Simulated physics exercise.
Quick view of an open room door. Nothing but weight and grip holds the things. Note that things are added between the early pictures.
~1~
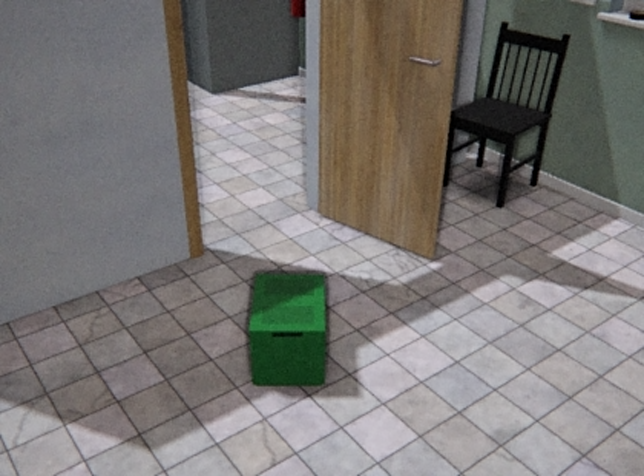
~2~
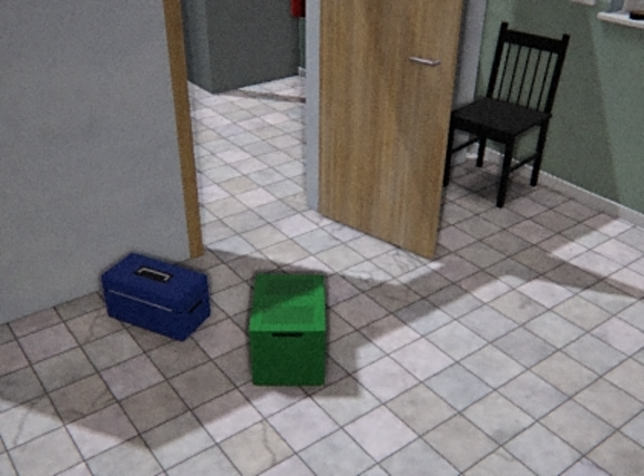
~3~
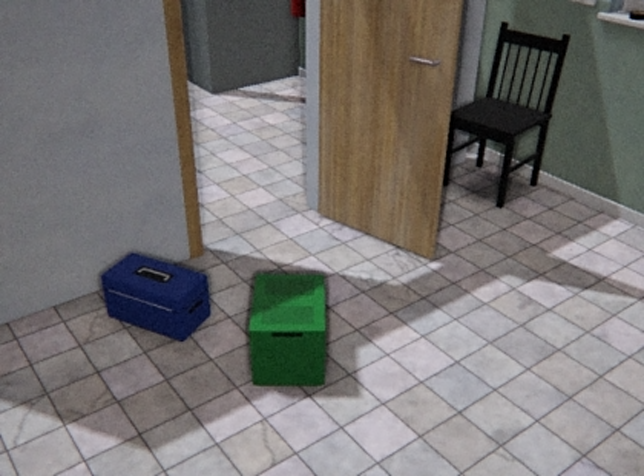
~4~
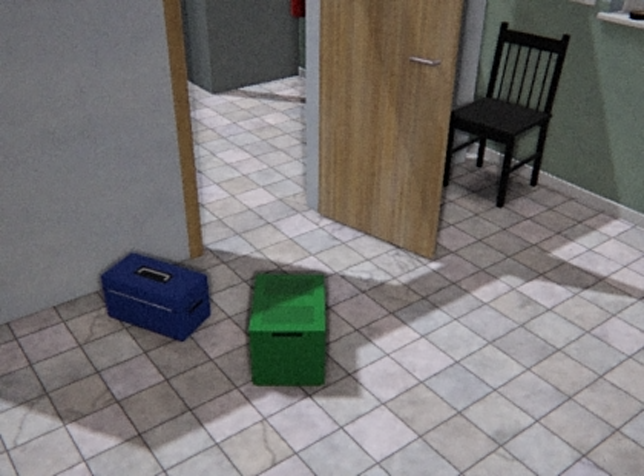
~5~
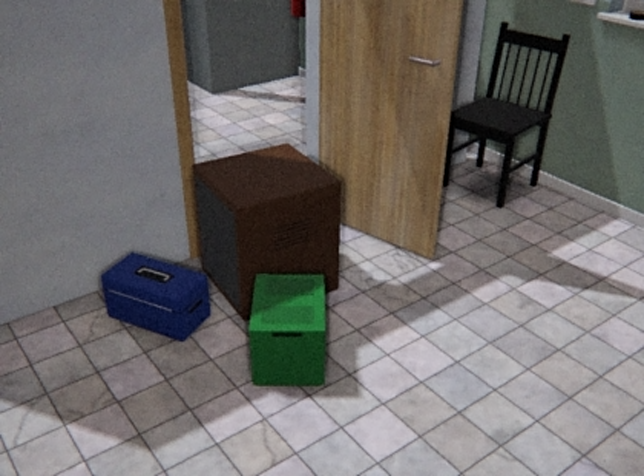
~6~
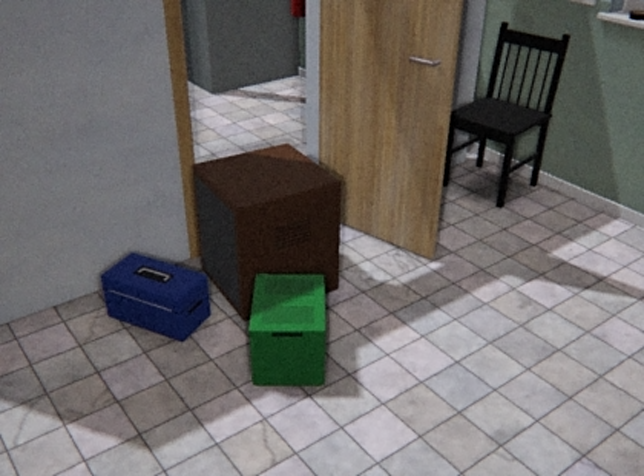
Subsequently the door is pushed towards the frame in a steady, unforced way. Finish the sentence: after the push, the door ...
After the push, the door halts partway.
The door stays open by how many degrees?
Angle: About 60°.
Then, 0.50 s after the last picture, door at 96°.
Then, 0.80 s after the last picture, door at 86°.
Then, 1.10 s after the last picture, door at 75°.
Then, 1.30 s after the last picture, door at 67°.
At rest, door at 61°; all 3 in place. Seen from the same camera at the end, brown appliance near (267, 228).
